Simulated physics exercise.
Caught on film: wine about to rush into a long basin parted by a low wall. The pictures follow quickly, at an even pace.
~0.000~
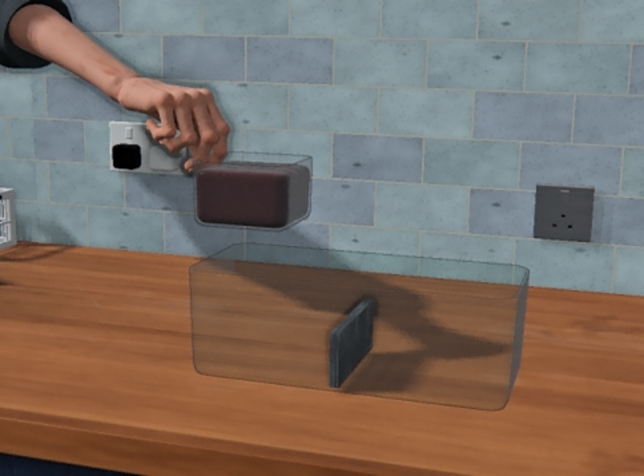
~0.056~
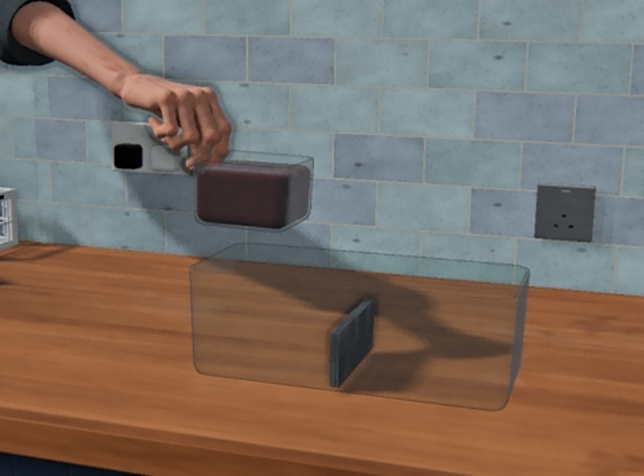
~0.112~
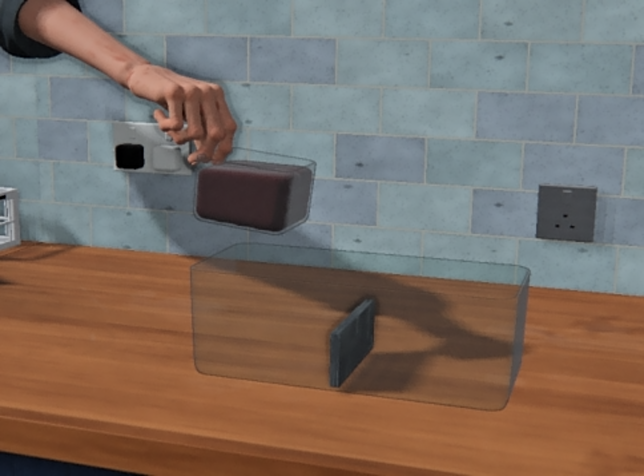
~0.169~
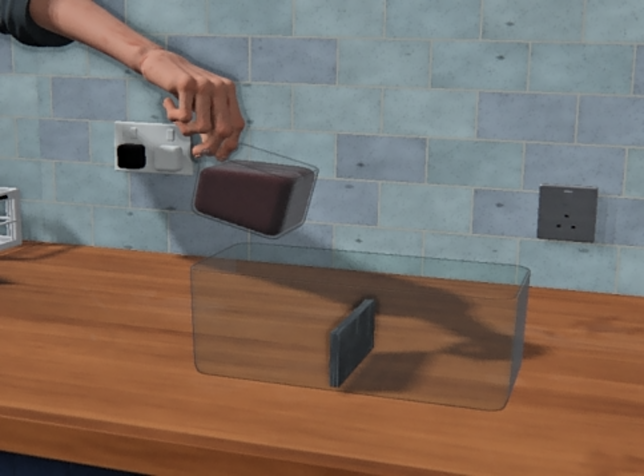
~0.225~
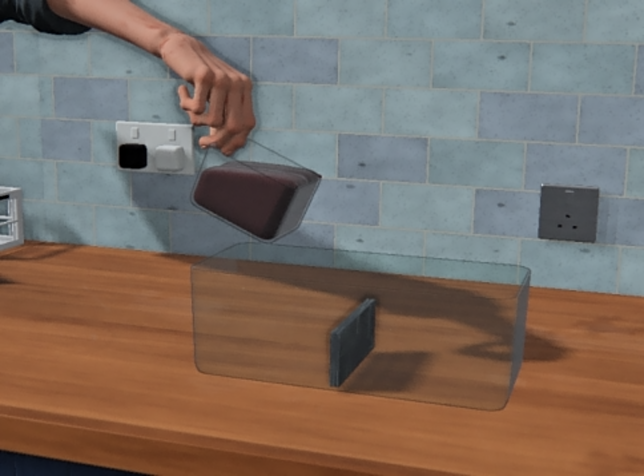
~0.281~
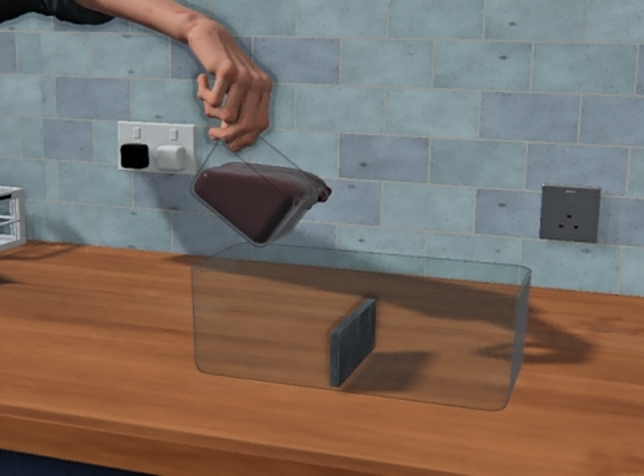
At first, a hand holds a small clear container of dark red liquid level above a long transparent basin with a low dividing wall, on a wooden counter. The hand then moves right and tilts the container clockwise, slowly, then more steeply, until the liquid reaches its lower right rim.
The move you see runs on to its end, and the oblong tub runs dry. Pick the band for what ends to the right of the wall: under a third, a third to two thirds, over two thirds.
It comes to less than a third.
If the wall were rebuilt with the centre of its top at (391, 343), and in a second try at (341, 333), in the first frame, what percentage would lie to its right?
About 10 and 55 per cent.
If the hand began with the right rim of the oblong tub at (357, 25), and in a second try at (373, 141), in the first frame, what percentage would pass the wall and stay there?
The first gives 95 %, the second 100 %.
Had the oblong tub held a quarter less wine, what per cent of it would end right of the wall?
Near 5 %.
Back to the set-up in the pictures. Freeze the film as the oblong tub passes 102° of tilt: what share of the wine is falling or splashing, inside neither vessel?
Near 20 %.
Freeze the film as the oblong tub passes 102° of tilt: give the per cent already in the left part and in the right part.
The left part 40 per cent, the right part 20.
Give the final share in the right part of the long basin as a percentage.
Some 25 per cent.
A moment on, the oblong tub is tipped right over and 19 per cent is still to pour, 40 is left of the wall and 22 right of it.
Next, the oblong tub is tipped right over and 1 per cent is still to pour, 71 is left of the wall and 24 right of it.
Then the oblong tub is tipped right over and 0 per cent is still to pour, 74 is left of the wall and 25 right of it.
Later the oblong tub is tipped right over and 0 per cent is still to pour, 73 is left of the wall and 25 right of it.
Finally, 73 per cent lies left of the wall, 25 right of it and 2 outside.
